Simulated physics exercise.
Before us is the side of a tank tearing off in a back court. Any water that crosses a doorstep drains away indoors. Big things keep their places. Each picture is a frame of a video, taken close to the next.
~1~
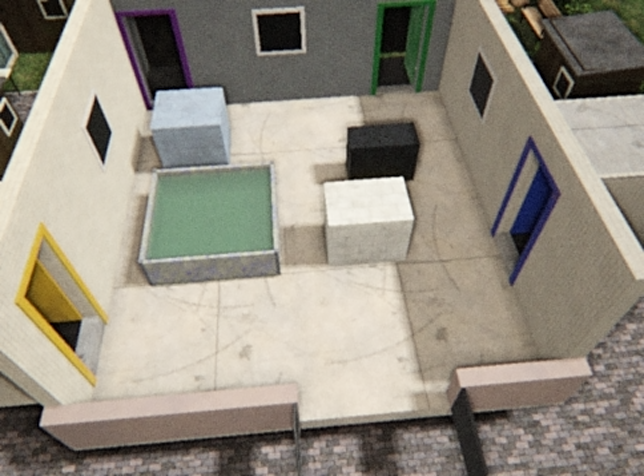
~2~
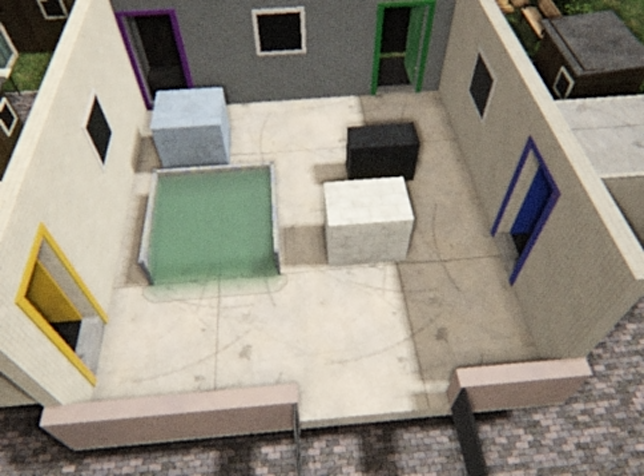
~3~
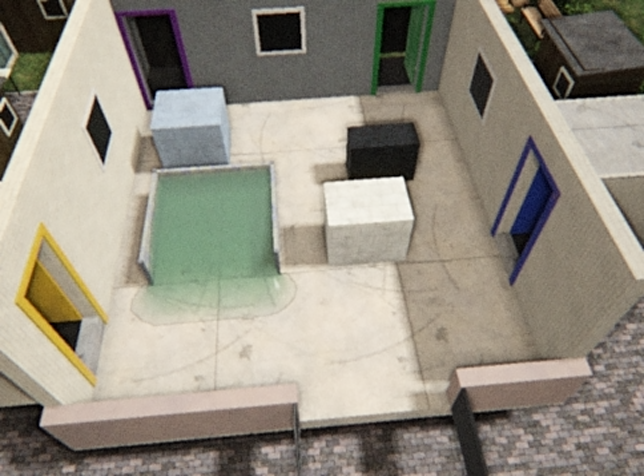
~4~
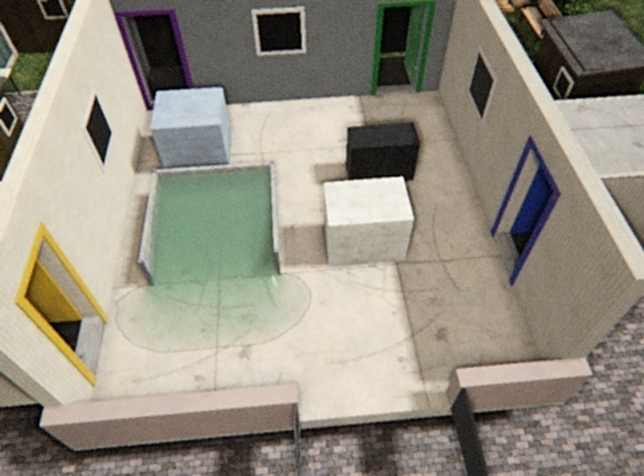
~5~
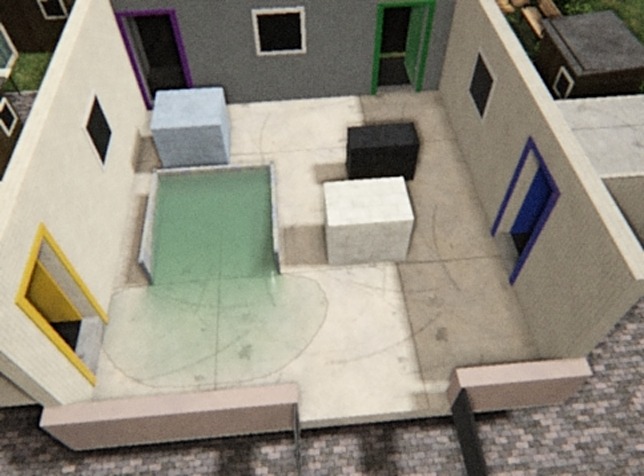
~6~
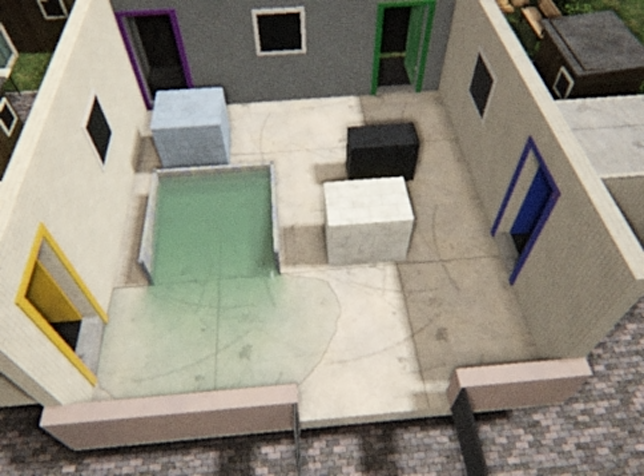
The video shows a walled courtyard with an open tank of greenish water; the tank's near side disappears and water pours out across the pale floor, spreading forward and sideways in a widening rounded sheet toward the low pinkish front wall.
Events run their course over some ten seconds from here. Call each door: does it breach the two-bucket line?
Calls: The purple door does not breach it; the blue door does not breach it; the yellow door does not breach it; the green door does not breach it.
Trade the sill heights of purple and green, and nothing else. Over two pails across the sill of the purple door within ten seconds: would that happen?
Then purple door exceeds the limit.
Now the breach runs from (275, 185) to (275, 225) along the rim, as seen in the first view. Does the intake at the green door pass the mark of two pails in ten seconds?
Lab note: Green door, above the mark.
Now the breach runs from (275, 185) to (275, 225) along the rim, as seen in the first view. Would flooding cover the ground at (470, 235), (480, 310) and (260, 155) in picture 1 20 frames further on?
Submerged, submerged, unwetted.
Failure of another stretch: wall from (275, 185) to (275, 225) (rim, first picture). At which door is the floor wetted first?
The door marked blue.
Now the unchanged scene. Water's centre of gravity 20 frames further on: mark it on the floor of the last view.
Centre: Close to (225, 316).
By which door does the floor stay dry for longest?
Looks like the green-painted one.
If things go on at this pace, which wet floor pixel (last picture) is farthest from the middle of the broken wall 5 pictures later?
My guess is roughly (371, 397).
A moment on, water covers 20 % of the floor; the purple door not reached, the blue door not reached, the yellow door wet at the sill, nothing in, the green door not reached.
Next, water covers 25 % of the floor; the purple door not reached, the blue door not reached, the yellow door wet at the sill, nothing in, the green door not reached.
Then, water covers 35 % of the floor; the purple door not reached, the blue door not reached, the yellow door under two buckets in, the green door not reached.
Later, water covers 60 % of the floor; the purple door under two buckets in, the blue door wet at the sill, nothing in, the yellow door under two buckets in, the green door not reached.
In the end, water covers 95 % of the floor; the purple door under two buckets in, the blue door wet at the sill, nothing in, the yellow door under two buckets in, the green door under two buckets in.
